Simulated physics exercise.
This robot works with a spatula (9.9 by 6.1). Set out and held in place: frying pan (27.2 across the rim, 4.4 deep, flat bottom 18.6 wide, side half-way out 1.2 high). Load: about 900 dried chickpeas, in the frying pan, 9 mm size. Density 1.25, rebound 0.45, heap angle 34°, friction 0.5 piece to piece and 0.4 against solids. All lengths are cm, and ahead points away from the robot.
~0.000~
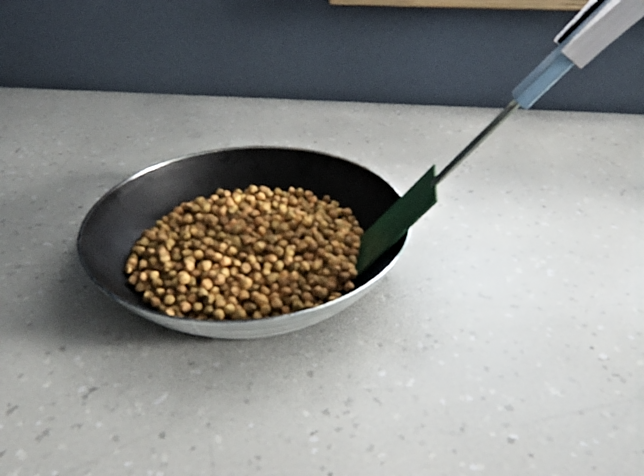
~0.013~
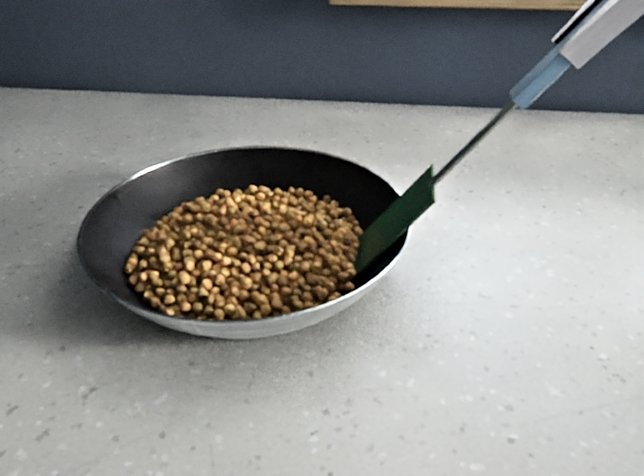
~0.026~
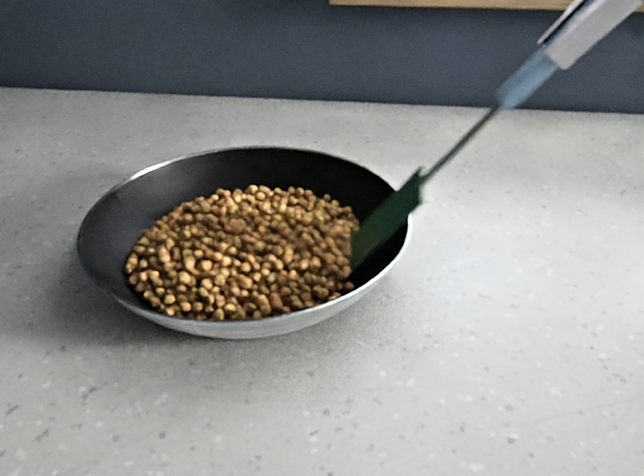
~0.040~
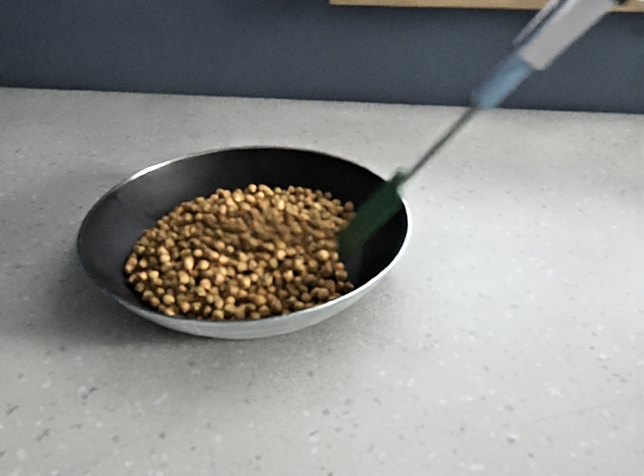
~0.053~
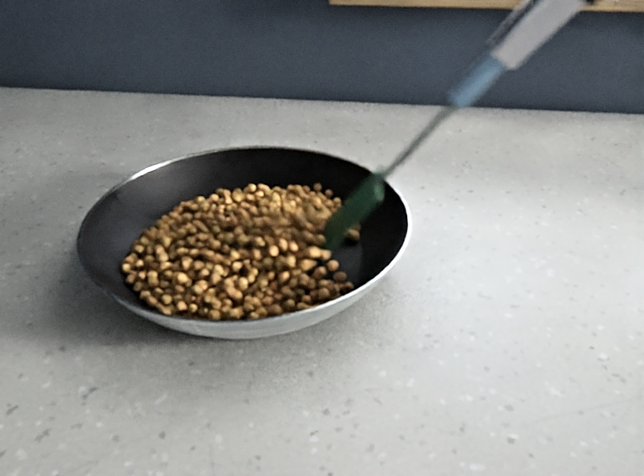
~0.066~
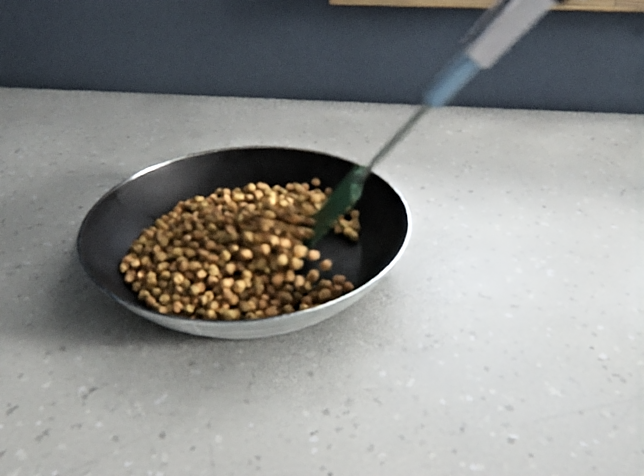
At the start, a dark green spatula on a robot's pale arm rests against the right side of a black frying pan full of chickpeas. It then sweeps left through the heap, pushing some chickpeas along and baring a dark patch of the pan behind it.
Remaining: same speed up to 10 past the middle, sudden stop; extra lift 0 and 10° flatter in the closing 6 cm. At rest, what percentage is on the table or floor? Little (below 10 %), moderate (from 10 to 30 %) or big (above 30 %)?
On the table or floor the share is moderate, from 10 to 30 %.
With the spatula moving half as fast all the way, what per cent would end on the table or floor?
Then about 5 per cent.
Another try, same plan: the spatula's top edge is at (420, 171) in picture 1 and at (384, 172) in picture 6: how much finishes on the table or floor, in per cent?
Some 5 per cent.
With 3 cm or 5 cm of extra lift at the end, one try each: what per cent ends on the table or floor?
Some 15 and 15 per cent.
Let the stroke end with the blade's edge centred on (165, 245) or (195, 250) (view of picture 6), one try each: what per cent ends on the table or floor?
Some 5 and 5 per cent.
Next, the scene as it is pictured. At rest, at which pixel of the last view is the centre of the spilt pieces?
Near (14, 234).
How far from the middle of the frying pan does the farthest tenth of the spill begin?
Some 40 cm.
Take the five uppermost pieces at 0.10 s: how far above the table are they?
About 7 cm.
After 0.10 s, sloping 53°, highest piece 9 above the table; 900 in the frying pan.
After 0.13 s, sloping 51°, highest piece 11 above the table; 899 in the frying pan, 1 on the blade or in flight.
After 0.35 s, sloping 43°, highest piece 10 above the table; 772 in the frying pan, 84 on the table or floor, 44 on the blade or in flight.
After 1.40 s, sloping 43°, highest piece 5 above the table; 771 in the frying pan, 129 on the table or floor.
At rest, 771 in the frying pan, 129 on the table or floor. That is 14 % on the table or floor.
